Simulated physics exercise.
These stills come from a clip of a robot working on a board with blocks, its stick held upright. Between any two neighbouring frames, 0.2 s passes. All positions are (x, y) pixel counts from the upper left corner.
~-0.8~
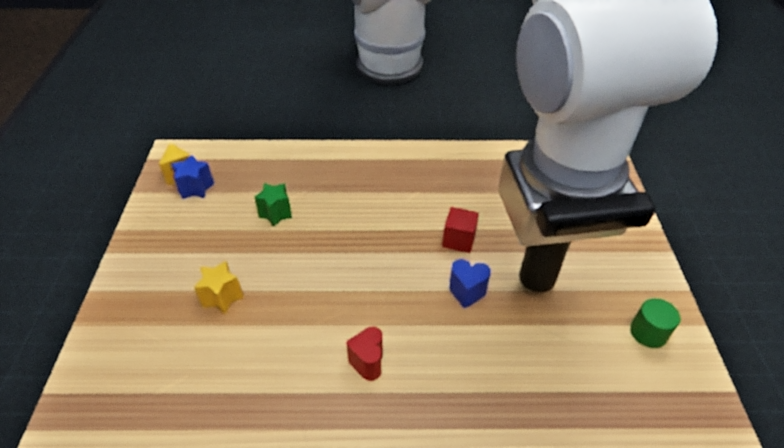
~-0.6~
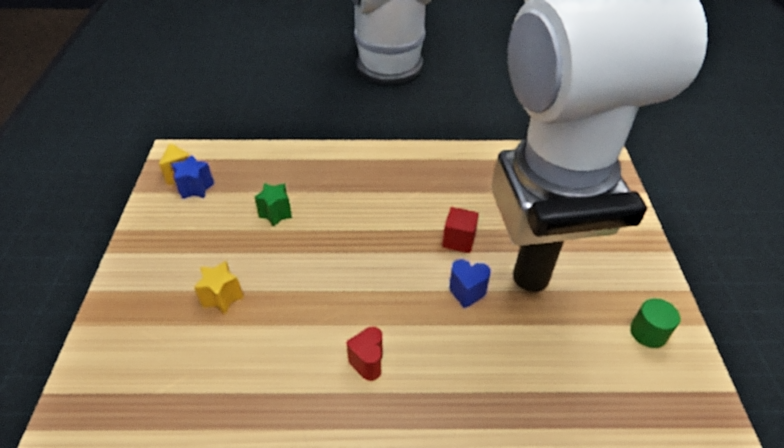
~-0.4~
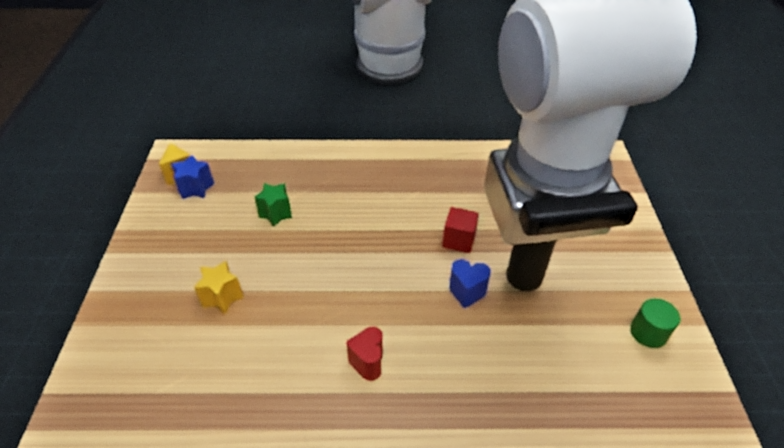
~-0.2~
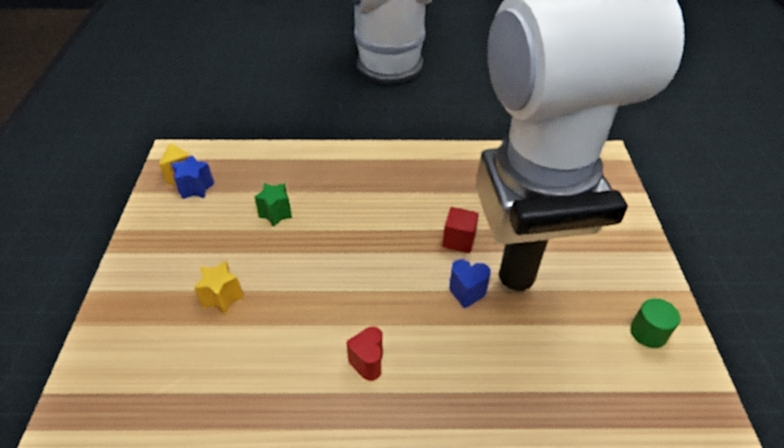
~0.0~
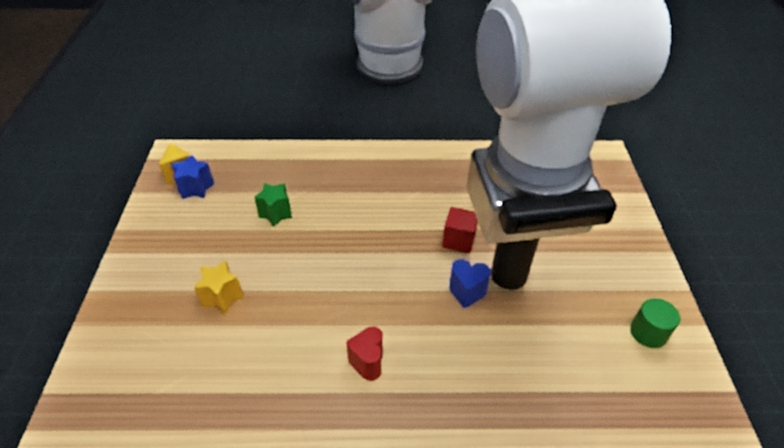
On a striped wooden board scattered with colored blocks, a white robot arm holds a black stick upright to the right of a blue heart. The arm slides the stick slowly left in small shifts, narrowing the gap until it is right beside the heart, while the blocks stay still.
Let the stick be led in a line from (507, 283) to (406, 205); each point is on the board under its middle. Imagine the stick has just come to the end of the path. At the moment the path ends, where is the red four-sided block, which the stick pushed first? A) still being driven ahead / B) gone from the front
It's B.
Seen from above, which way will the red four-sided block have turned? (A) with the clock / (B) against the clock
I'll go with A - with the clock.
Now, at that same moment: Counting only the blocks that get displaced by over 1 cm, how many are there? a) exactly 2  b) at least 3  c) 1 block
My answer is option c.
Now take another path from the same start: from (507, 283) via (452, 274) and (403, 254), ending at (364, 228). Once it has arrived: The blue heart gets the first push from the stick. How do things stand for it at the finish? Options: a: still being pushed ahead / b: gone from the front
Answer: B.
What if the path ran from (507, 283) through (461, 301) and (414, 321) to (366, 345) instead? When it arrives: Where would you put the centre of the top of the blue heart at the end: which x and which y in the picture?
The middle of its upper face will lie at (387, 281).
The first path, step by step. One third of the way, stick (471, 247); red four-sided block (453, 209).
Two thirds of the way, stick (436, 221); red four-sided block (437, 185), turned 65° clockwise.
At the end, stick (406, 197); red four-sided block (430, 171), turned 125° clockwise; blue heart in place.
